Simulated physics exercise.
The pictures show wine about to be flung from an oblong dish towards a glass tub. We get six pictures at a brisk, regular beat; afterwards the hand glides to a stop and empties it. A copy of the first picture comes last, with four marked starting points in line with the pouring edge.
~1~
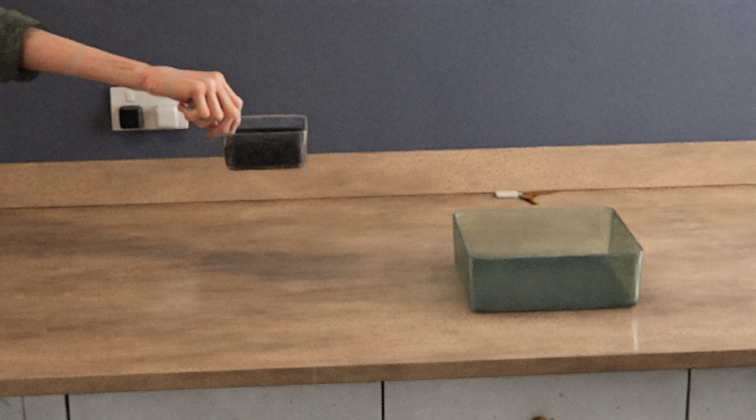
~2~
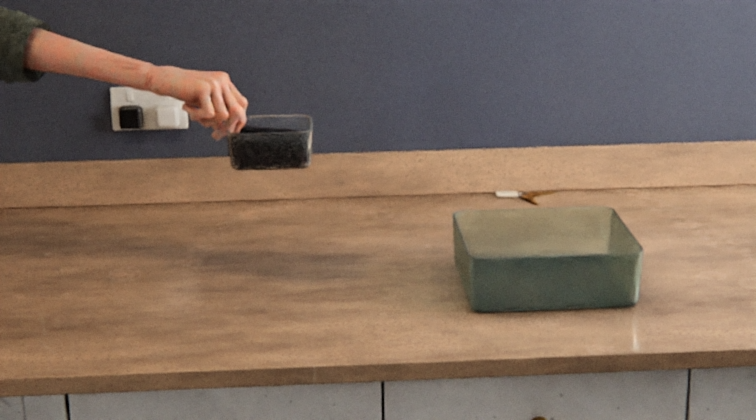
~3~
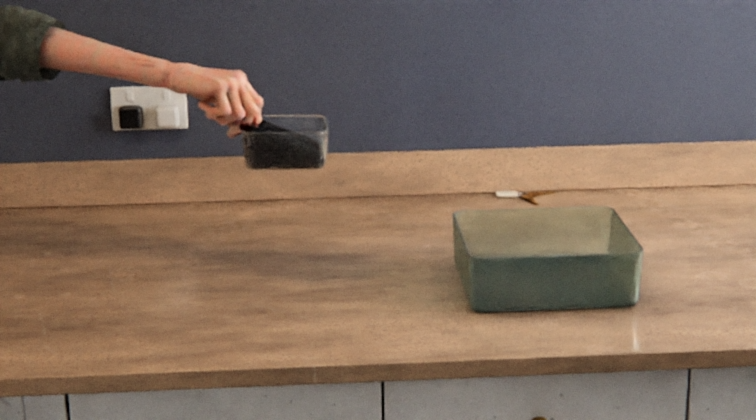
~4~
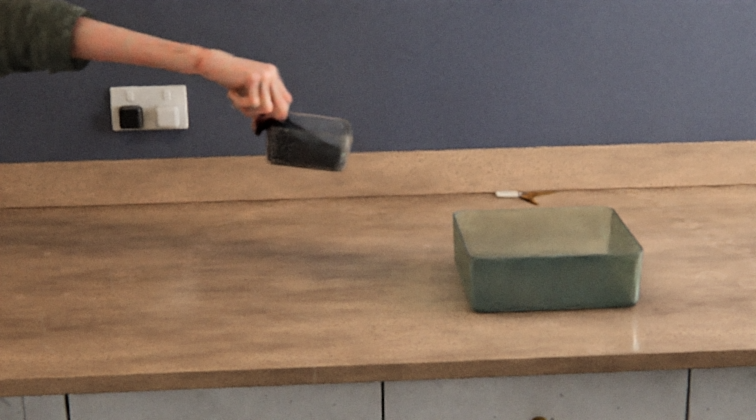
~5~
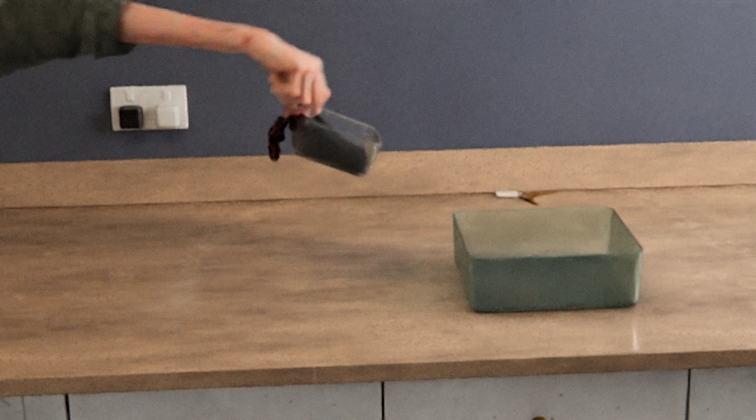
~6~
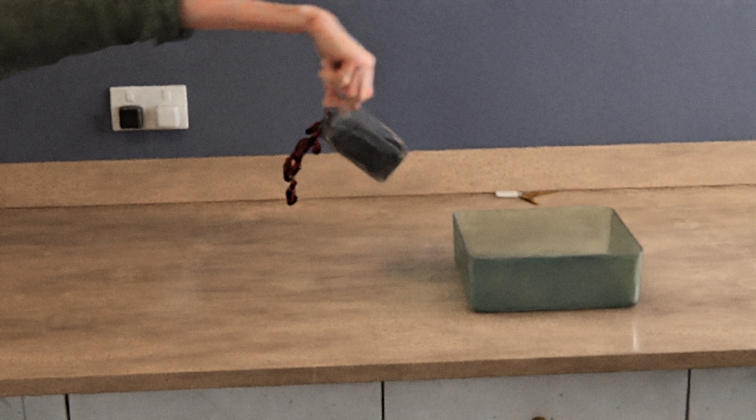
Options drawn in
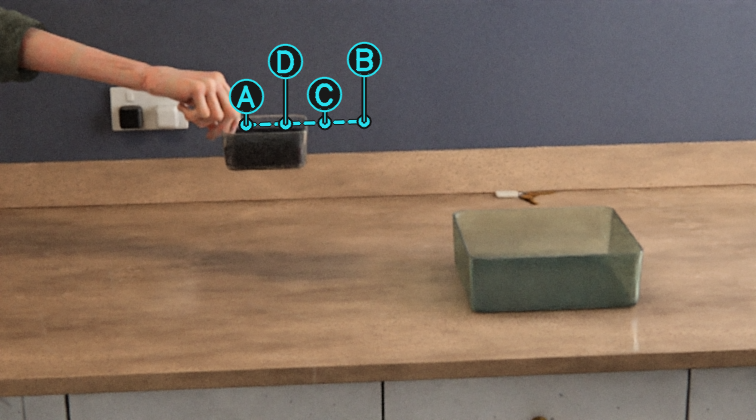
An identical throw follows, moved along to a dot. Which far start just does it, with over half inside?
A is the one.
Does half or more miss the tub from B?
No.
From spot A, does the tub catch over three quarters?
No.
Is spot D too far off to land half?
No.
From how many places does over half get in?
All four.
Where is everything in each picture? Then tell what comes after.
Upright, lip at (305, 123); tub from (470, 310) to (638, 304); nothing has left yet, in the first frame.
Upright, lip at (310, 123); nothing has left yet, in the second frame.
Upright, lip at (325, 123); wine is over the rim, down to (248, 124), in the third frame.
Tipped about 9°, lip at (349, 128); wine is over the rim, down to (257, 130), in the fourth frame.
Tipped about 22°, lip at (378, 136); wine is over the rim, down to (275, 156), in the fifth frame.
Tipped about 39°, lip at (405, 148); wine is over the rim, down to (292, 201), in the sixth frame.
On the marked copy, A at (246, 124); B at (364, 121); C at (324, 122); D at (285, 123).
For spot A, about 64 % lands in the tub, 24 % falls short and 12 % goes beside or beyond.
For spot B, about 70 % lands in the tub, 10 % falls short and 20 % goes beside or beyond.
For spot C, about 86 % lands in the tub, 11 % falls short and 3 % goes beside or beyond.
For spot D, about 65 % lands in the tub, 18 % falls short and 17 % goes beside or beyond.
